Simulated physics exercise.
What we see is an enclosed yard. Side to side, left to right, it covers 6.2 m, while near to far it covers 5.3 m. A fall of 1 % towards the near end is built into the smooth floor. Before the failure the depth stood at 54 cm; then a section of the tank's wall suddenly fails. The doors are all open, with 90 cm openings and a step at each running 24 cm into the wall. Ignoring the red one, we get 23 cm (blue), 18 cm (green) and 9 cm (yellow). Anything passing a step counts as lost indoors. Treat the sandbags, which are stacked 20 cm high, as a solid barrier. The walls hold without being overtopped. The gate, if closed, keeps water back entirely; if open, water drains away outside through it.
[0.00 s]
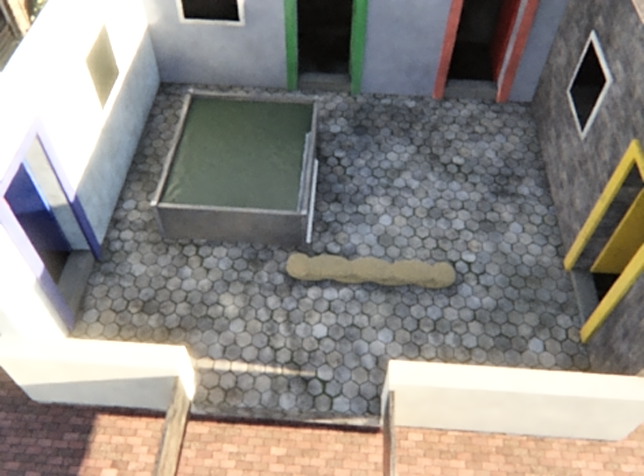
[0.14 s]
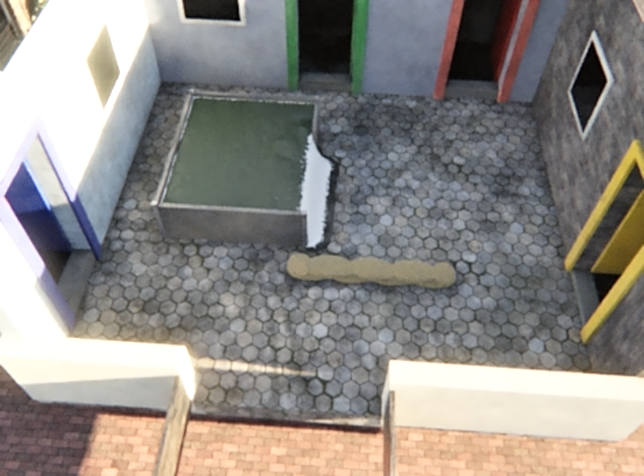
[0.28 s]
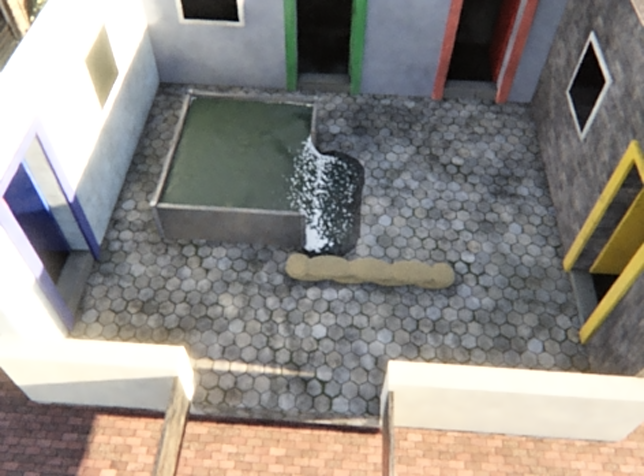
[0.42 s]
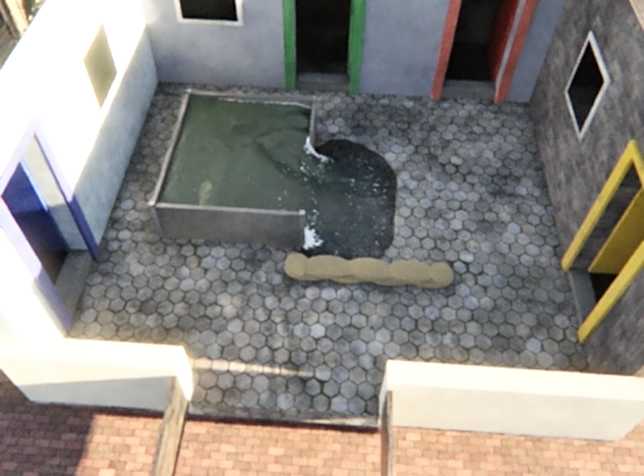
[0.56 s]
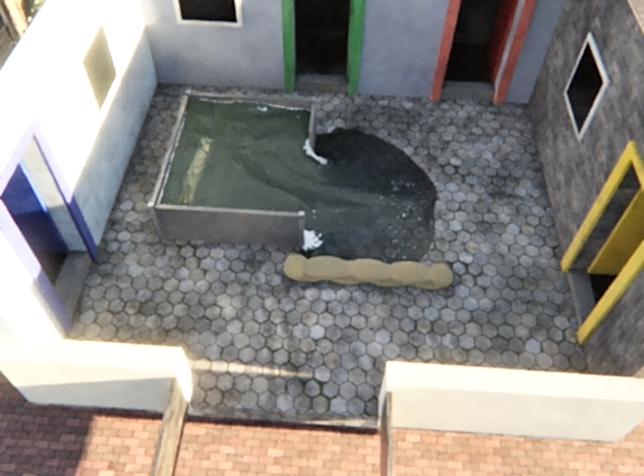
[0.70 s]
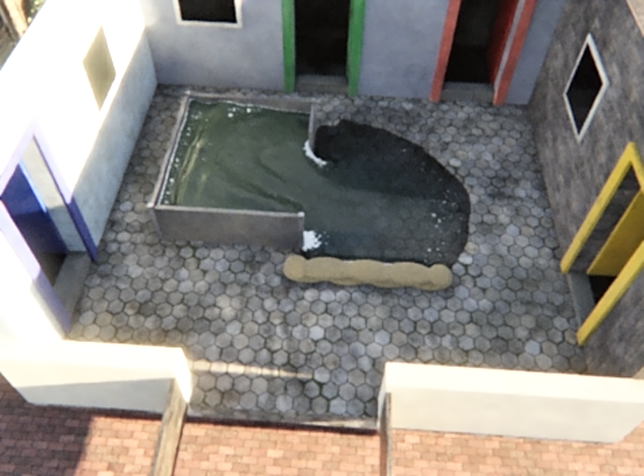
Dark water burst through the right side of a raised tank in a paved courtyard, foaming white at first, then spread rightward across the stones in a widening pool behind a row of sandbags.
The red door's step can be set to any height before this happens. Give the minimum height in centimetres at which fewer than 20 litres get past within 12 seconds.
14 cm.
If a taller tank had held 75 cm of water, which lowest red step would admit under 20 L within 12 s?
It would take a step of about 20 cm.
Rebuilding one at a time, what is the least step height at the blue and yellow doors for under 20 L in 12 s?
About 7.0 cm at blue and about 19 cm at yellow.
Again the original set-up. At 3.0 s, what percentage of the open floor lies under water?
Around 40 per cent of the free floor.
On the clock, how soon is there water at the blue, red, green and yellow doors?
The blue door gets it at 5.5 s, the red door at 2.0 s, the green door at 4.0 s and the yellow door at 1.4 s.
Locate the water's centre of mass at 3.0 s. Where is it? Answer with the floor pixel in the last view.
(385, 204), roughly.
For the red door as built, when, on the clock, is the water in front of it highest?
Roughly at 3.8 s.
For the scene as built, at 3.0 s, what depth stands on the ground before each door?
Depths in cm: Blue 0, red 10, green 0, yellow 18.
After 1.4 s water covers 30 % of the floor, deepest (28 cm) near (317, 230); it has not reached the red door.
After 3.0 s water covers 40 % of the floor, deepest (30 cm) near (550, 225); 10 cm at the red door, 0 litres in over its 19 cm step.
After 12.0 s water covers 95 % of the floor, deepest (12 cm) near (52, 374); 4 cm at the red door, 3 litres in over its 19 cm step.
At the red door as built, the water arrived by 2.0 s and peaked near 20 cm at 3.8 s.
With a step of 12.5 cm, 29 litres would have come in within the 12 s; with 16.5 cm, 9 litres. So under 20 litres takes about 14 cm.
